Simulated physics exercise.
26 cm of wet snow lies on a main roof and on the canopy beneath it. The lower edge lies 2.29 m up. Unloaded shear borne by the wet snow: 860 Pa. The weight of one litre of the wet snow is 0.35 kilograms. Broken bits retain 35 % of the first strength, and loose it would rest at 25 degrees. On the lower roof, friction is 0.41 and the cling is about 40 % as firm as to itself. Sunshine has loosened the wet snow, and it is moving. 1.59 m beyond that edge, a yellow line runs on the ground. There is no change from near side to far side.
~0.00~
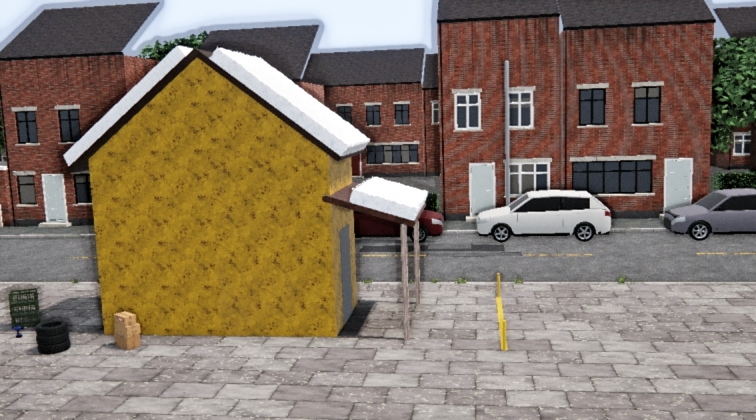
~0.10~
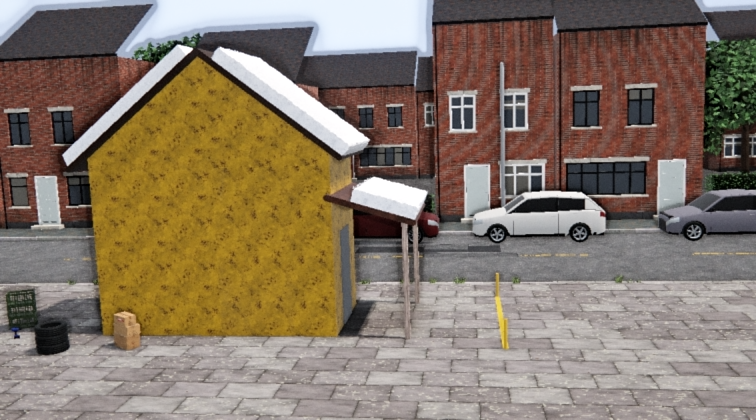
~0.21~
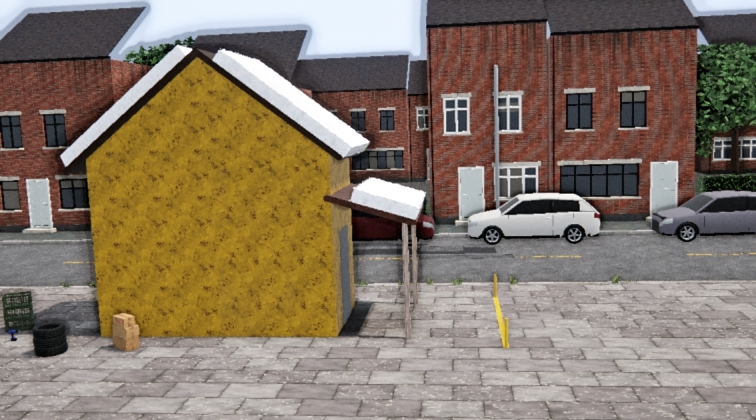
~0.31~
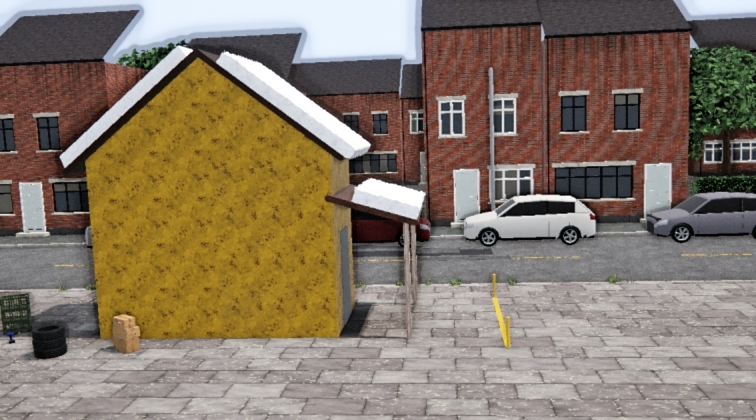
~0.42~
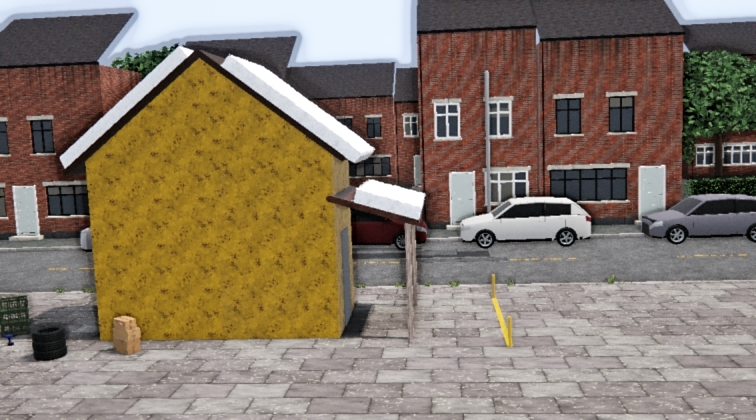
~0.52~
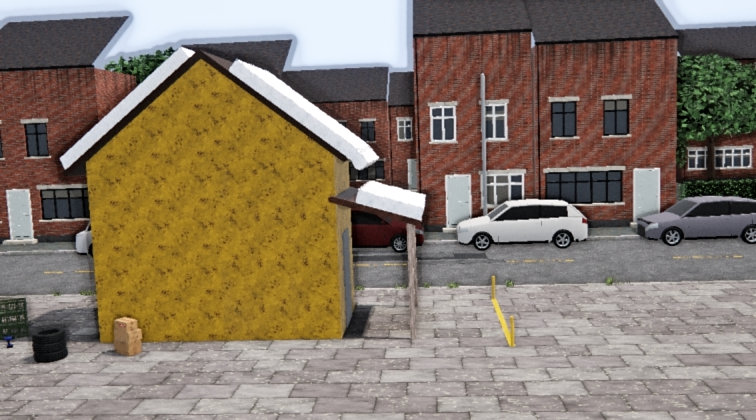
At first, white snow covers a yellow building's roof and the lower roof on its right, with parked cars and brick houses behind. As the view shifts slightly, the main roof's right-hand snow slowly slides down the slope, baring a dark strip near the ridge and poking slightly farther past the eave.
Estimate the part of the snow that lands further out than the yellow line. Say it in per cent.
I would say 21 %.
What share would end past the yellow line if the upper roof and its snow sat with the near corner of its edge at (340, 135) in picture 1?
40 per cent or so.
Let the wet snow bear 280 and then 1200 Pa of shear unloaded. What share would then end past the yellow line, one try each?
Going in order, it's 50 % and then 7 %.
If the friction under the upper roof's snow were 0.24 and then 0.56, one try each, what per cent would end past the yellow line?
In turn about 35 %, 1 %.
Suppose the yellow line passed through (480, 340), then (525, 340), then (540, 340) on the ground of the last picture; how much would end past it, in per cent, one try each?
The three tries give 40 %, 14 % and 8 % in turn.
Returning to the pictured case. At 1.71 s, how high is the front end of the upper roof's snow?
About 2.0 m.
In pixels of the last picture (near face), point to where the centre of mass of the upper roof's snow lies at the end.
It sits close to (477, 306) in the last view.
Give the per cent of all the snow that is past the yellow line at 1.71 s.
Around 0 percent of it.
After 1.07 s, none is below the lower edge and 0 % is past the line.
After 1.71 s, 6 % is below the lower edge and 0 % is past the line.
After 2.36 s, 55 % is below the lower edge and 12 % is past the line.
After 3.00 s, 72 % is below the lower edge and 21 % is past the line.
After 3.70 s, 72 % is below the lower edge and 21 % is past the line.
